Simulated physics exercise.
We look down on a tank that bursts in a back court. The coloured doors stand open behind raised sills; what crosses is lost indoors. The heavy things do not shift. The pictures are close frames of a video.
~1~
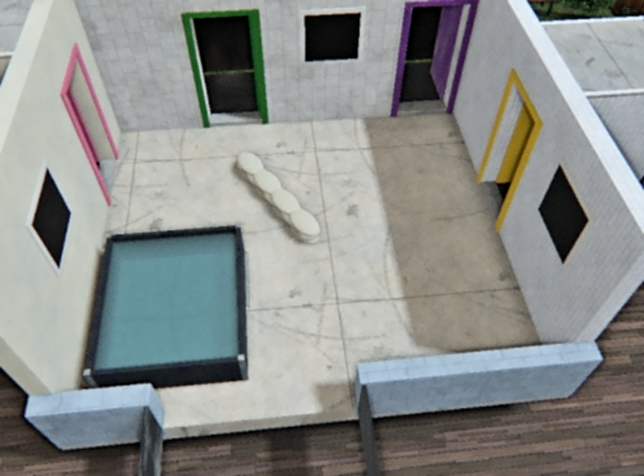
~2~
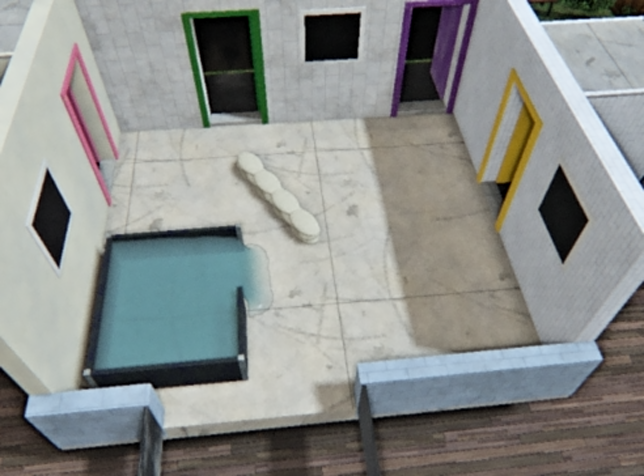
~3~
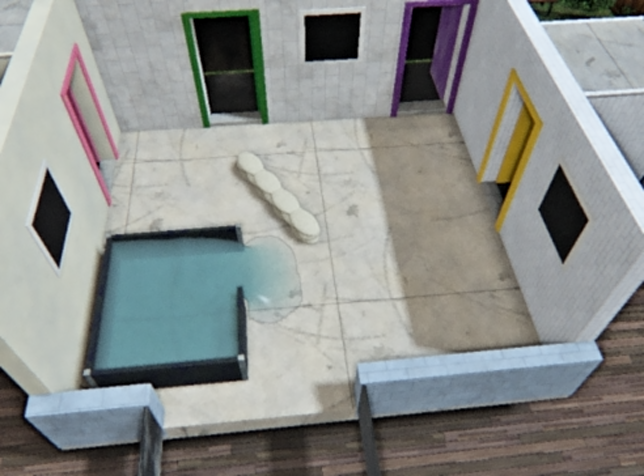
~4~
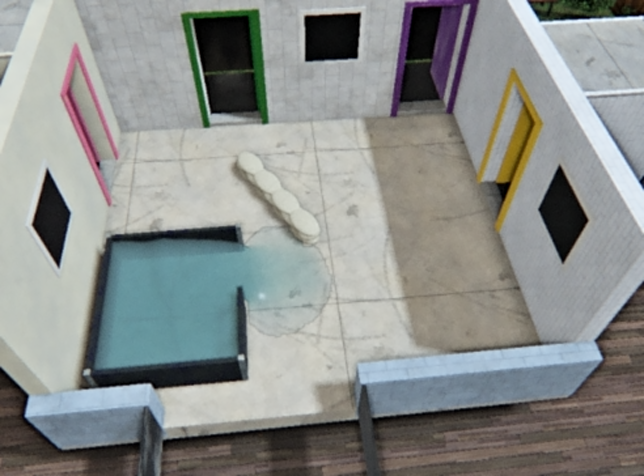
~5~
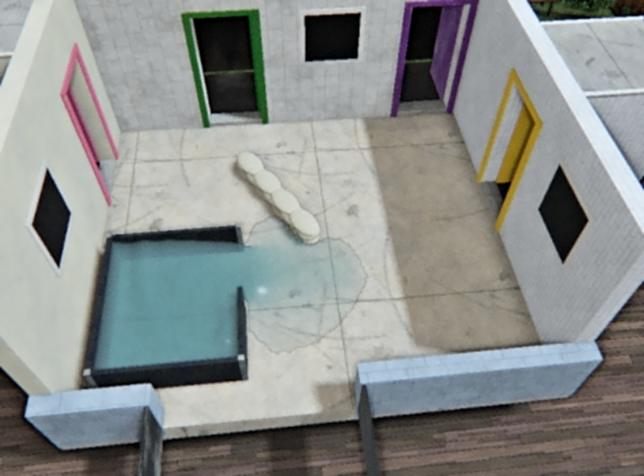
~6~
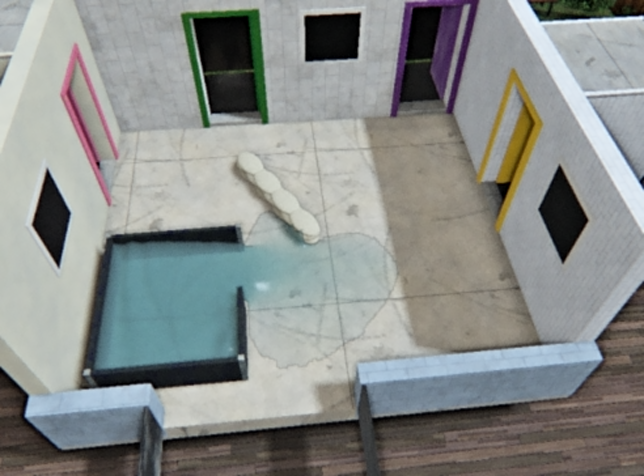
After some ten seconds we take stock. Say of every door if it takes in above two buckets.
In the end: The green door admits no more than that; the yellow door lets in a lot; the purple door admits no more than that; the pink door admits no more than that.
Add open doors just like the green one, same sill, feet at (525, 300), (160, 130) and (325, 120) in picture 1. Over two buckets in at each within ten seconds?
As listed: Goes over, holds, holds.
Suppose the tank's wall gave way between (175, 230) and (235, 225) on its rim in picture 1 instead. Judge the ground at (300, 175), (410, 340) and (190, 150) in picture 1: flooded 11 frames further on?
In turn: Dry, clear, wet.
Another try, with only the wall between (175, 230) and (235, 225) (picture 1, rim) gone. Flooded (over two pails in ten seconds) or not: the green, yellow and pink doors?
Green is over; yellow holds; pink lets more in.
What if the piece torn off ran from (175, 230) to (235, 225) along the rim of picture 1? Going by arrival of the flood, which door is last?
I say the yellow one.
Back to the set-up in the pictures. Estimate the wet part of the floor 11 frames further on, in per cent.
Near 45 in a hundred.
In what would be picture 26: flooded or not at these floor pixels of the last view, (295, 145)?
Answer: Free of water.
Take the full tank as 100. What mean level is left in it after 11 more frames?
Some 58 per cent.
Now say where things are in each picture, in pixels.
In the first frame, still water in the water tank at (171, 296).
In the second frame, the front is at (259, 309), out from the gap at (240, 272).
In the third frame, the front is at (294, 299), out from the gap at (240, 274).
In the fourth frame, water pours out at (240, 274) and has run to (323, 289).
In the fifth frame, the front is at (357, 283), out from the gap at (240, 274).
In the sixth frame, water pours out at (240, 274) and has run to (389, 277).
A moment on, water covers 25 % of the floor; the green door not reached, the yellow door not reached, the purple door not reached, the pink door not reached.
Next, water covers 45 % of the floor; the green door not reached, the yellow door under two buckets in, the purple door not reached, the pink door not reached.
Then, water covers 55 % of the floor; the green door not reached, the yellow door over two buckets in, the purple door not reached, the pink door wet at the sill, nothing in.
Later, water covers 70 % of the floor; the green door wet at the sill, nothing in, the yellow door over two buckets in, the purple door wet at the sill, nothing in, the pink door under two buckets in.
In the end, water covers 95 % of the floor; the green door wet at the sill, nothing in, the yellow door far over two buckets in, the purple door wet at the sill, nothing in, the pink door under two buckets in.
